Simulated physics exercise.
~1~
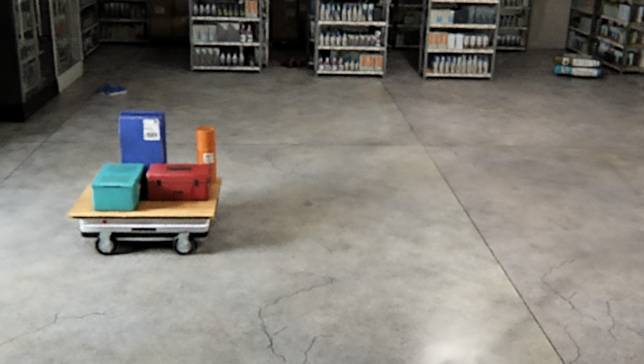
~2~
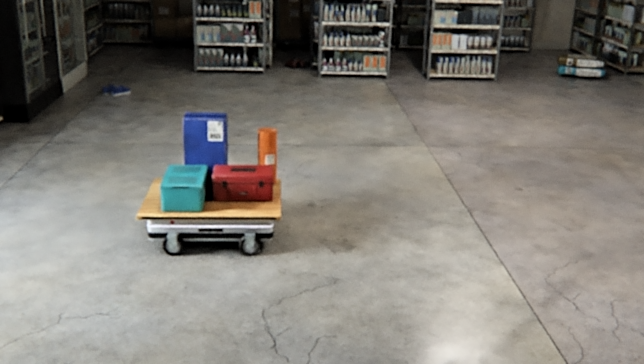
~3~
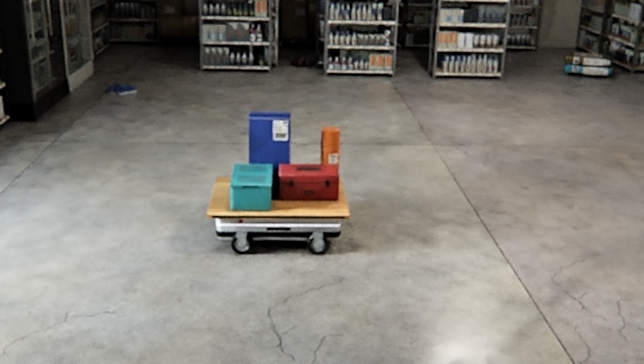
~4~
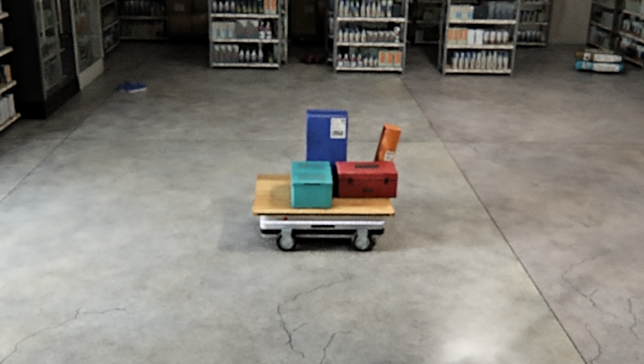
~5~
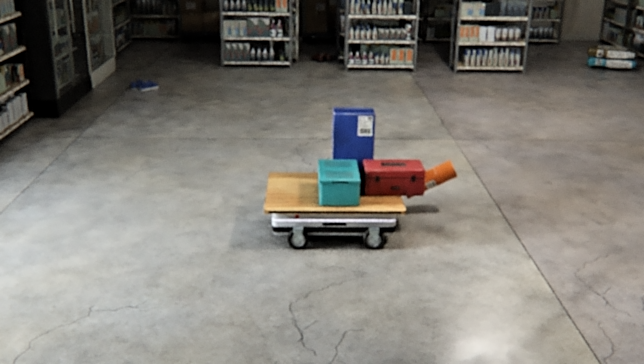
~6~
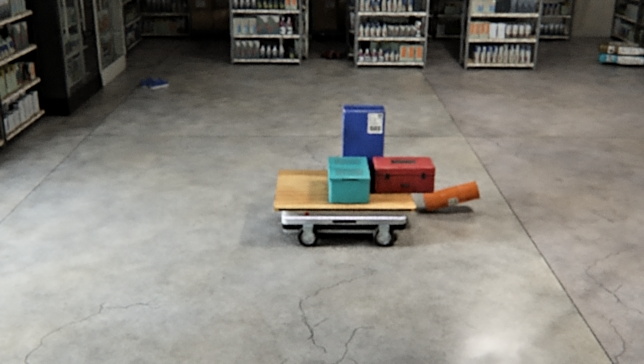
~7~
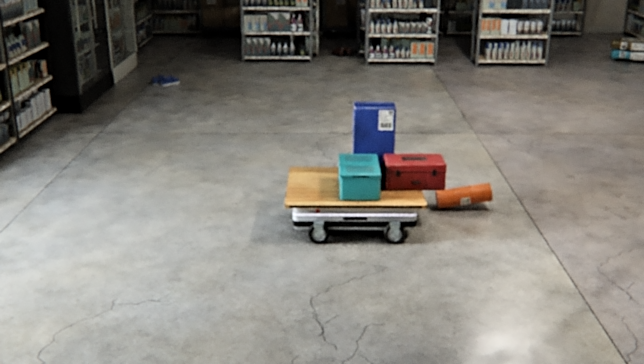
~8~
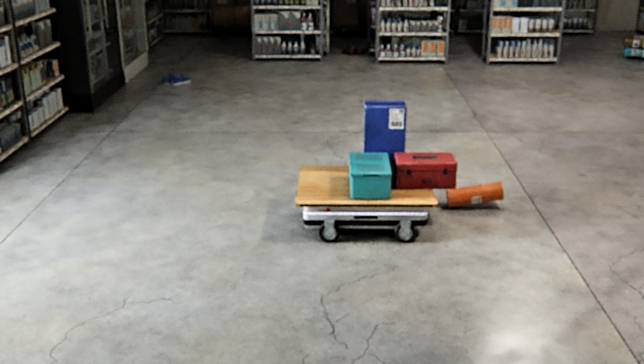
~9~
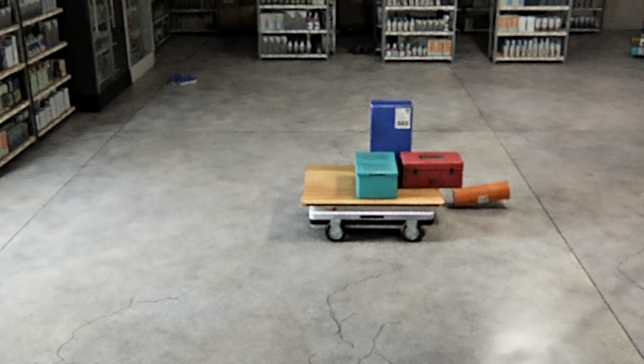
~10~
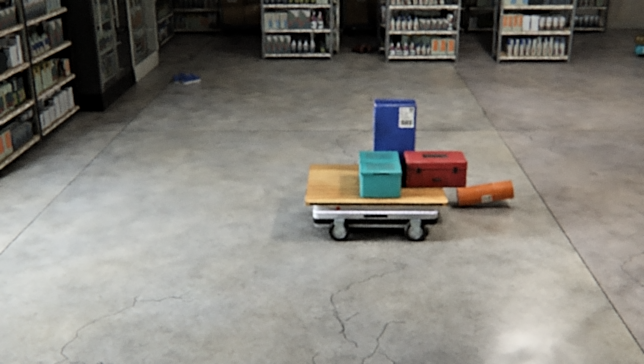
The footage shows a wheeled cart carrying a turquoise tote, blue box, red toolbox and orange canister rolling right across a concrete floor and stopping, as the canister tips off the right edge and ends on its side on the floor, while the other items slide right but stay aboard, the box upright.
